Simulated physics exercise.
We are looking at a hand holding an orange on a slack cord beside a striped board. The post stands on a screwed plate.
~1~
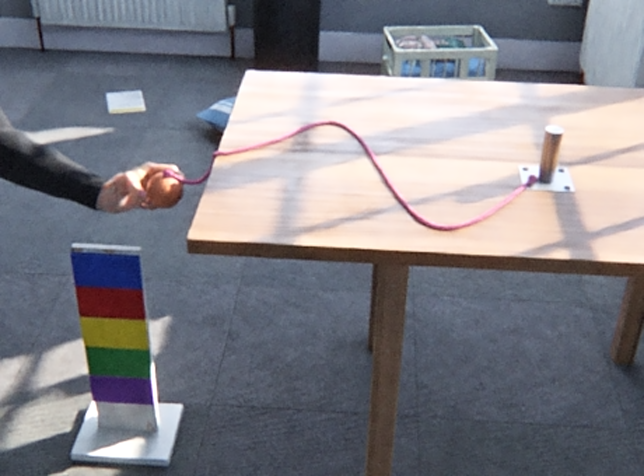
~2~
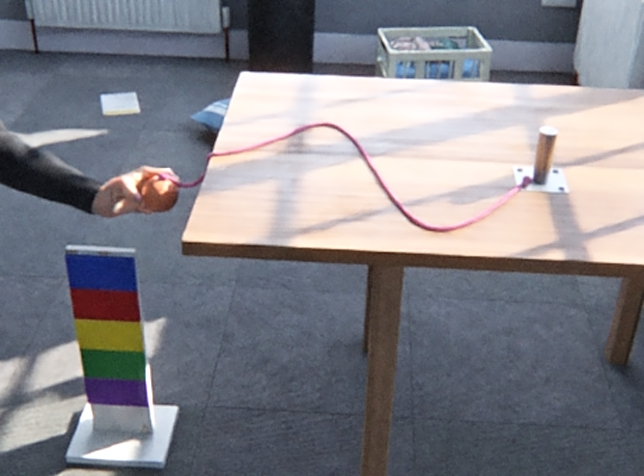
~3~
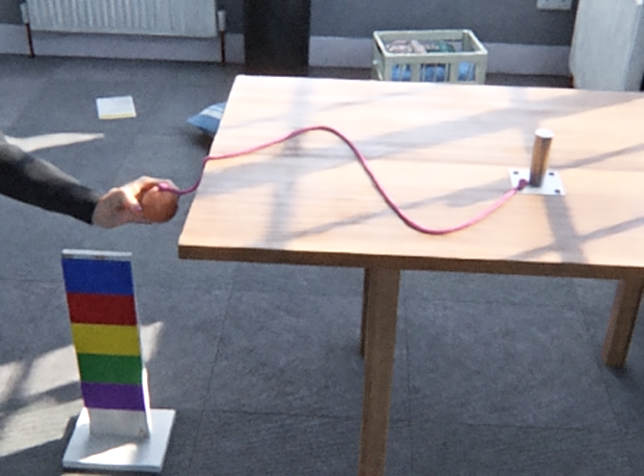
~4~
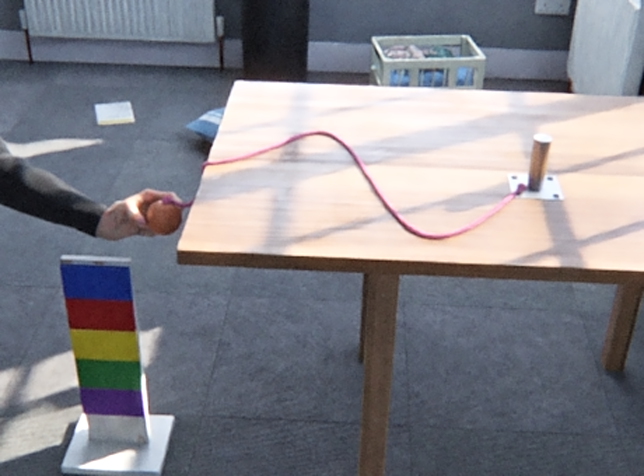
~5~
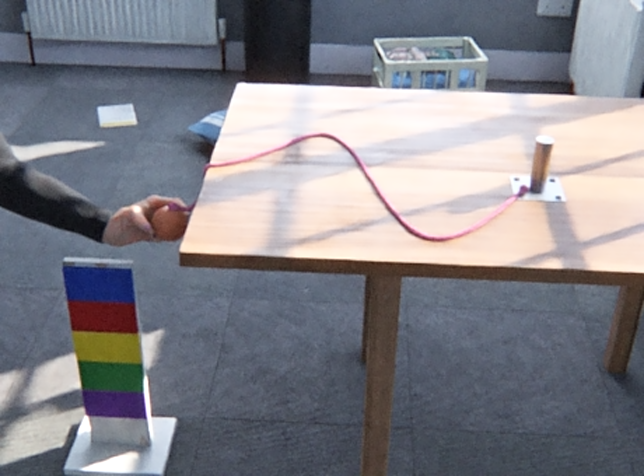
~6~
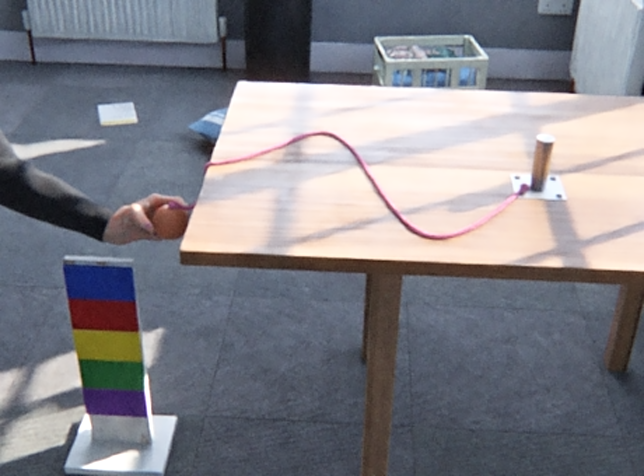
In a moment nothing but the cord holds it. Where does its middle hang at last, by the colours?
At purple.
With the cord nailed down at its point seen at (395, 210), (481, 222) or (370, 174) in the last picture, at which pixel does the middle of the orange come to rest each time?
Near (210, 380), (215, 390) and (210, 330).
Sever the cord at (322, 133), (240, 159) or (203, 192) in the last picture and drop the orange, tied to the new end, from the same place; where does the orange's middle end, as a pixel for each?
About (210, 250), (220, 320) and (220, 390).
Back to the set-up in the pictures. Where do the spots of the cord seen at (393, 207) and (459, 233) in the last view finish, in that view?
At (315, 188), then (404, 187).
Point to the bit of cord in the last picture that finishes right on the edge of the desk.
That spot is around (356, 154).
Soon after, orange near (223, 410); level with green.
After that, orange near (215, 431); level with purple.
In the end, orange near (217, 427); level with purple. Its centre hangs level with the purple band.
